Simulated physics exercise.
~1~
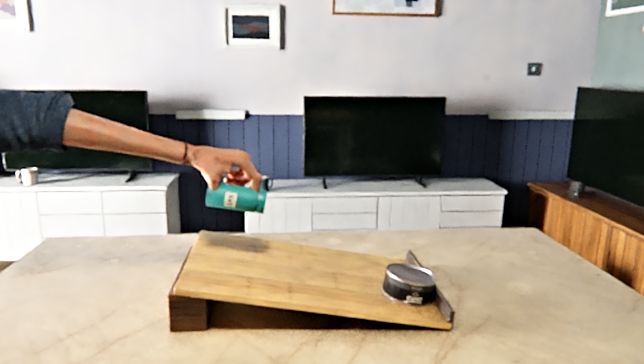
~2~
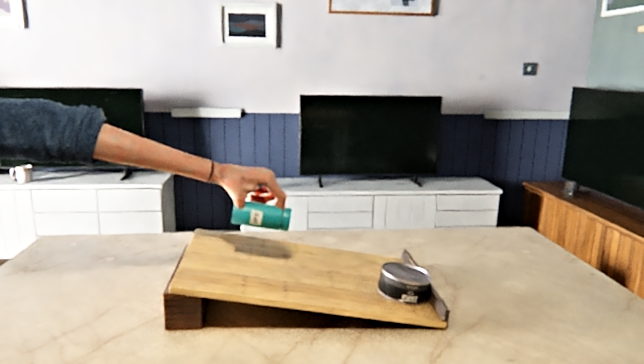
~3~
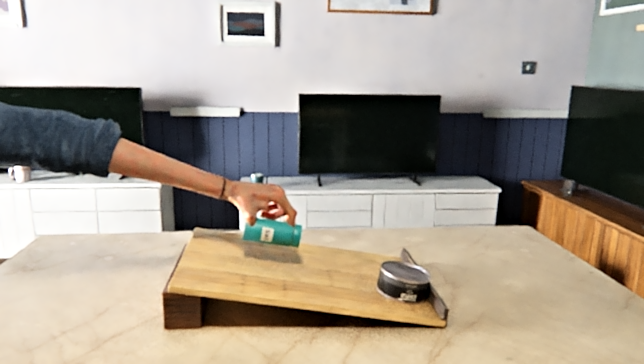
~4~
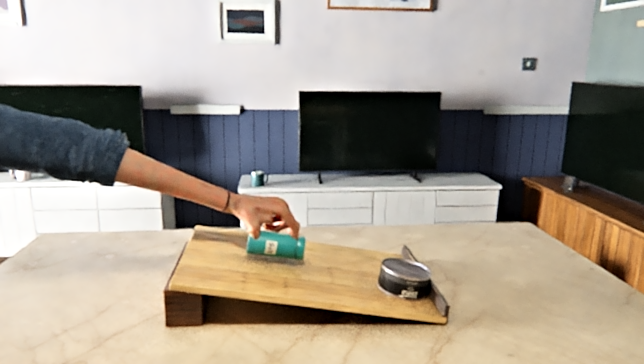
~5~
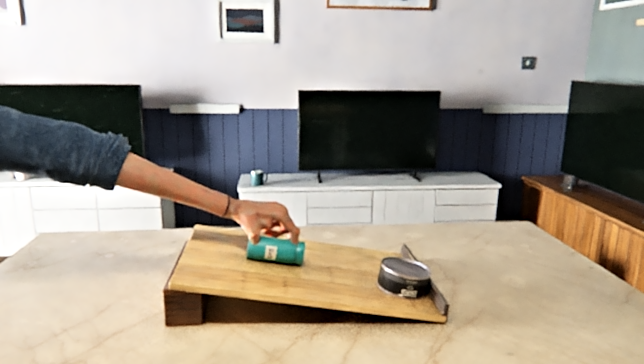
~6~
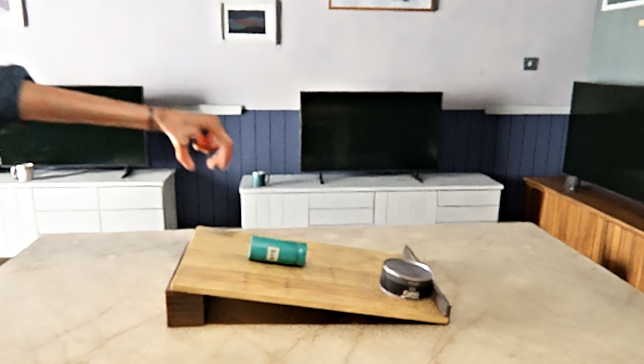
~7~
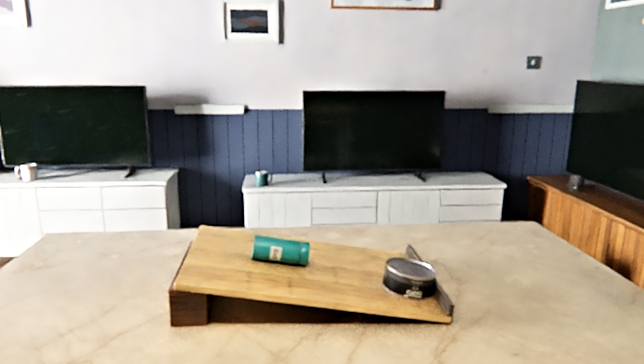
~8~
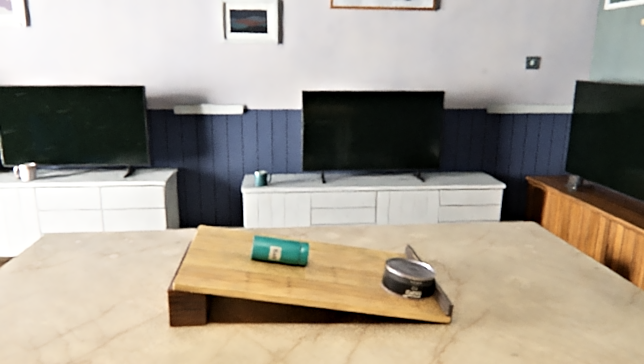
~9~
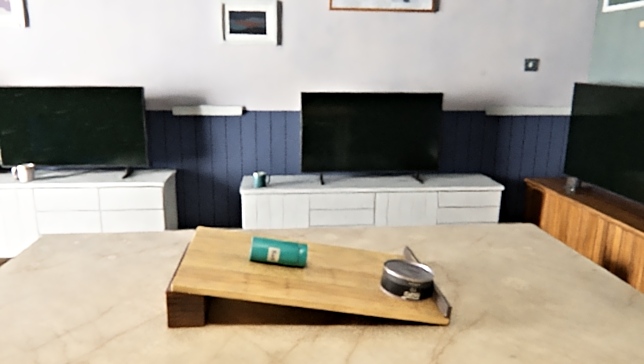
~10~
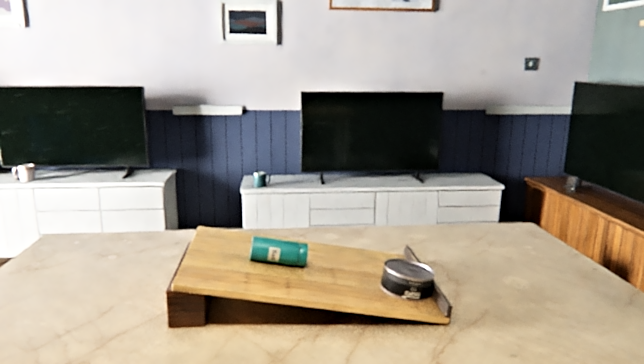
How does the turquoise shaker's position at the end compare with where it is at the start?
At the start the shaker is held in the air above the upper left part of the board, while at the end it lies on the board's surface, lower down and a little further right.
